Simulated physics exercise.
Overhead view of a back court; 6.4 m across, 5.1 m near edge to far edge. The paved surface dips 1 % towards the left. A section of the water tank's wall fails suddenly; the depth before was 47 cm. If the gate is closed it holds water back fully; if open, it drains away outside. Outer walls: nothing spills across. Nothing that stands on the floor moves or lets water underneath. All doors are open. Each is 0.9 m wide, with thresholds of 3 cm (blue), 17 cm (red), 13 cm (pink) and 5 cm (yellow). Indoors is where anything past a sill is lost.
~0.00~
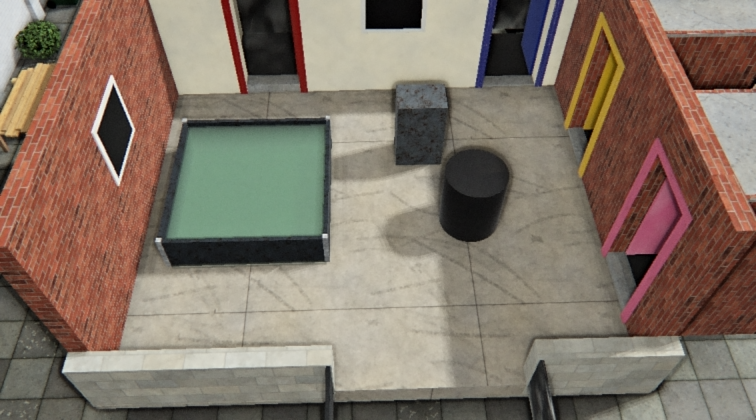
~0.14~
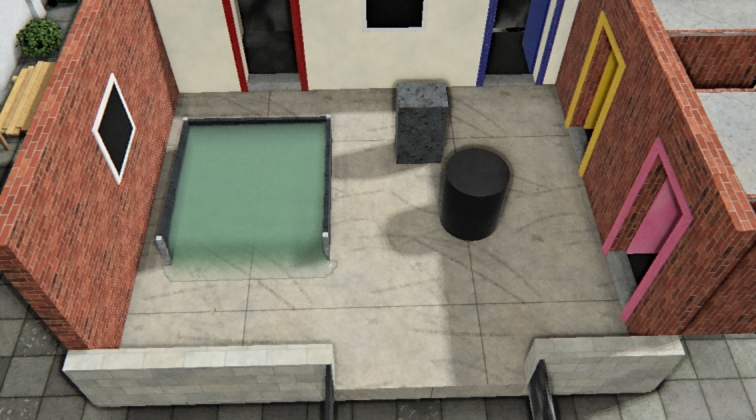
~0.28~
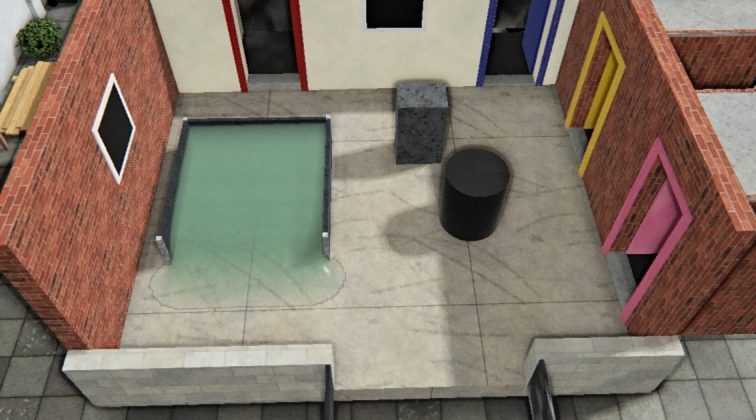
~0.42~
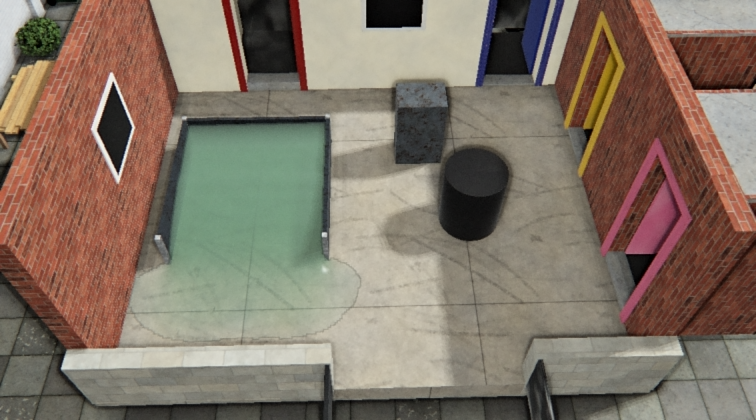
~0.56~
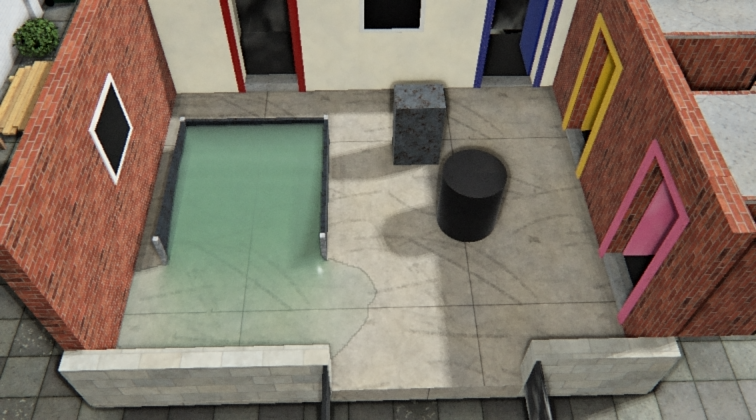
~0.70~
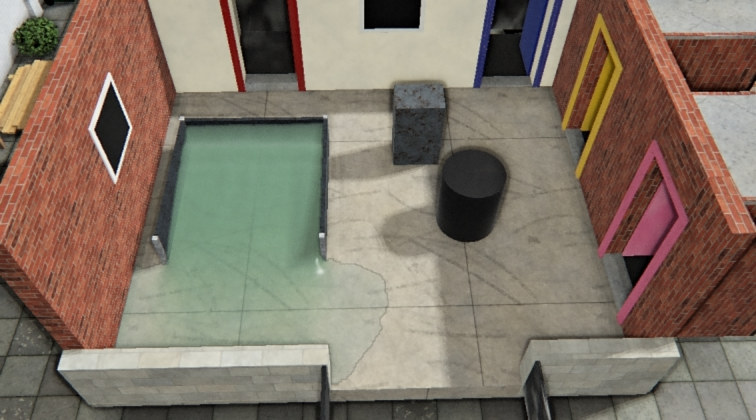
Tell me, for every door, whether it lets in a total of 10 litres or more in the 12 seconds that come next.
In the end at the blue door the inflow will be out of bounds. At the red door the inflow will be within bounds. At the pink door the inflow will be within bounds. At the yellow door the inflow will be within bounds.
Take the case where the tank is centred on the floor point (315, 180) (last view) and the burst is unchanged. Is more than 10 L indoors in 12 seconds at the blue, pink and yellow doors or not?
Result - blue door does not exceed it, pink door does not exceed it, yellow door does not exceed it.
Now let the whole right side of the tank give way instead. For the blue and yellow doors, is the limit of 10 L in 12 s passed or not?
Blue door surpasses it, yellow door surpasses it.
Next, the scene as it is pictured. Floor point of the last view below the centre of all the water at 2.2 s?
At roughly (241, 270).
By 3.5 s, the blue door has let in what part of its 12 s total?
By that time, around 0 per cent.
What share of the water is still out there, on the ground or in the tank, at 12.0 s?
Some 74 in a hundred.
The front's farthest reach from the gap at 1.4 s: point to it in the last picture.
At about (406, 369).
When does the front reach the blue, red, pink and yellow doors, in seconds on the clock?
Blue: 6.5 s; red: 4.0 s; pink: 3.6 s; yellow: 5.0 s.
After 1.4 s water covers 20 % of the floor and is deepest (38 cm) near (109, 377); blue door not reached, red door not reached, pink door not reached, yellow door not reached.
After 2.2 s water covers 25 % of the floor and is deepest (38 cm) near (109, 377); blue door not reached, red door not reached, pink door not reached, yellow door not reached.
After 3.5 s water covers 45 % of the floor and is deepest (25 cm) near (109, 377); blue door not reached, red door not reached, pink door not reached, yellow door not reached.
After 7.0 s water covers 95 % of the floor and is deepest (12 cm) near (174, 109); blue door 6 cm at the sill, 0 L in, red door 4 cm at the sill, 0 L in, pink door 7 cm at the sill, 0 L in, yellow door 3 cm at the sill, 0 L in.
After 12.0 s water covers 100 % of the floor and is deepest (9 cm) near (119, 336); blue door 5 cm at the sill, 48 L in, red door 3 cm at the sill, 0 L in, pink door 2 cm at the sill, 0 L in, yellow door 4 cm at the sill, 1 L in.
